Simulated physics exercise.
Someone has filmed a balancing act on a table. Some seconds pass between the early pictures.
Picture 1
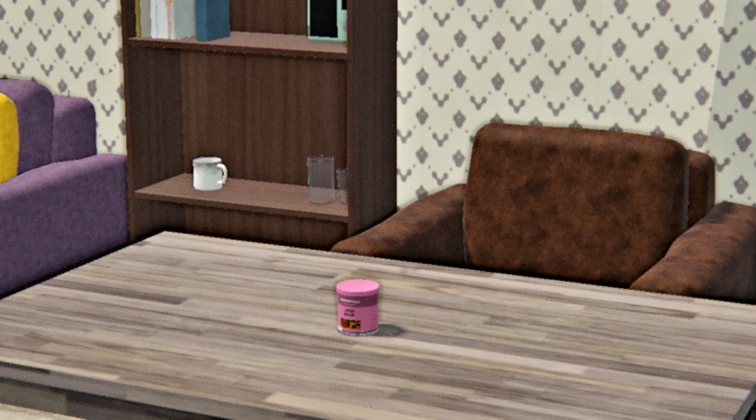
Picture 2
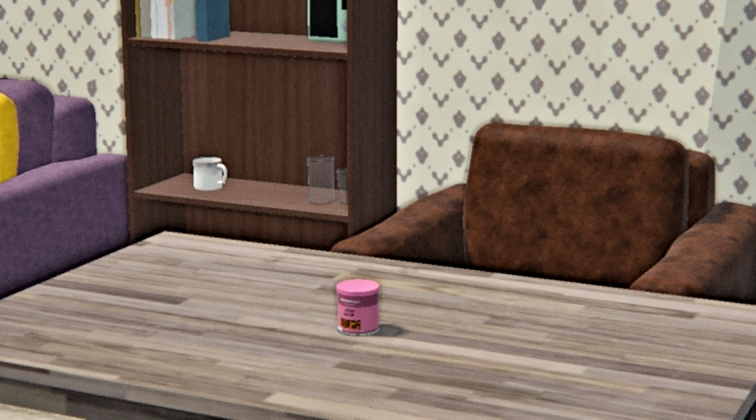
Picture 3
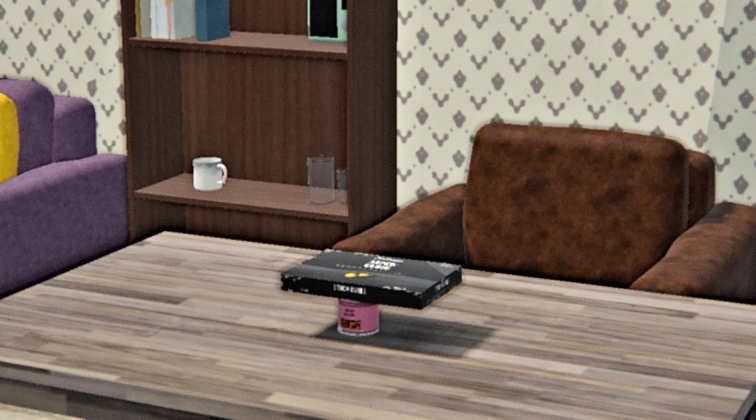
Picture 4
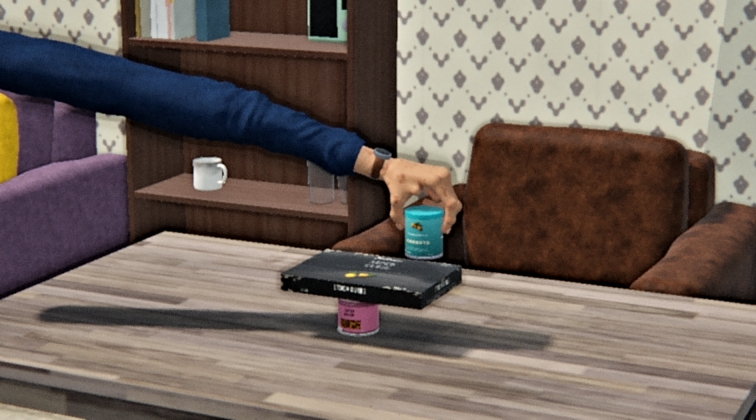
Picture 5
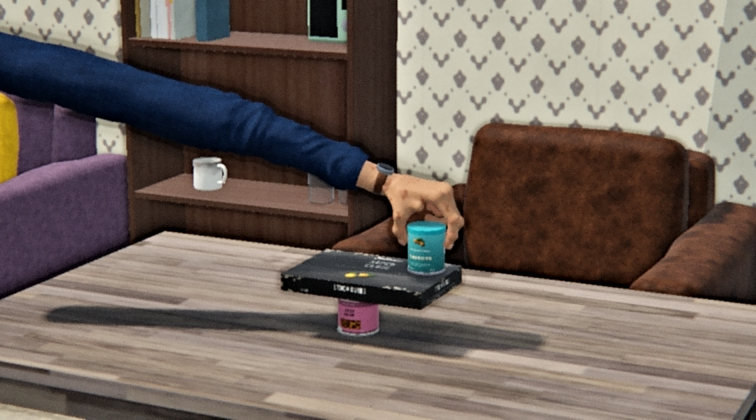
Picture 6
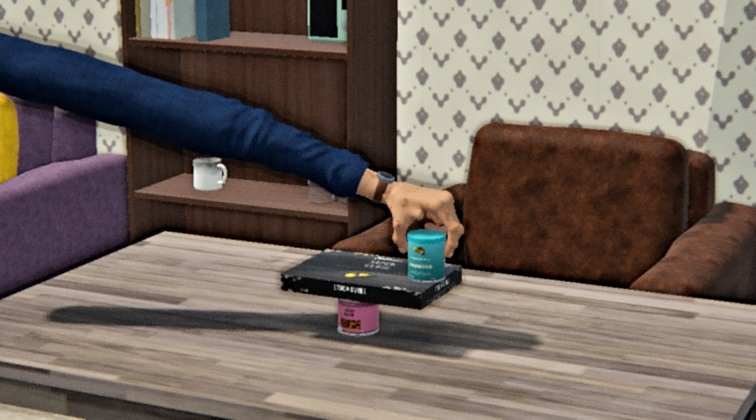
A turquoise tin is lowered by a hand onto a black packet atop a pink tin.
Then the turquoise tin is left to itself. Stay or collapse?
The stack comes apart.
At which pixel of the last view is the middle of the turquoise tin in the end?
Around (532, 340).
Then, 0.40 s later than the last frame, turquoise tin now fallen; black packet tilted by 39°.
Then, 0.50 s later than the last frame, black packet tilted by 34°.
Then, 0.60 s later than the last frame, black packet tilted by 27°.
Then, 0.80 s later than the last frame, black packet now fallen.
When it is over, fallen, turquoise tin and black packet; pink tin as before. End places, in pixels of the last picture, turquoise tin near (532, 340). The stack gives way.
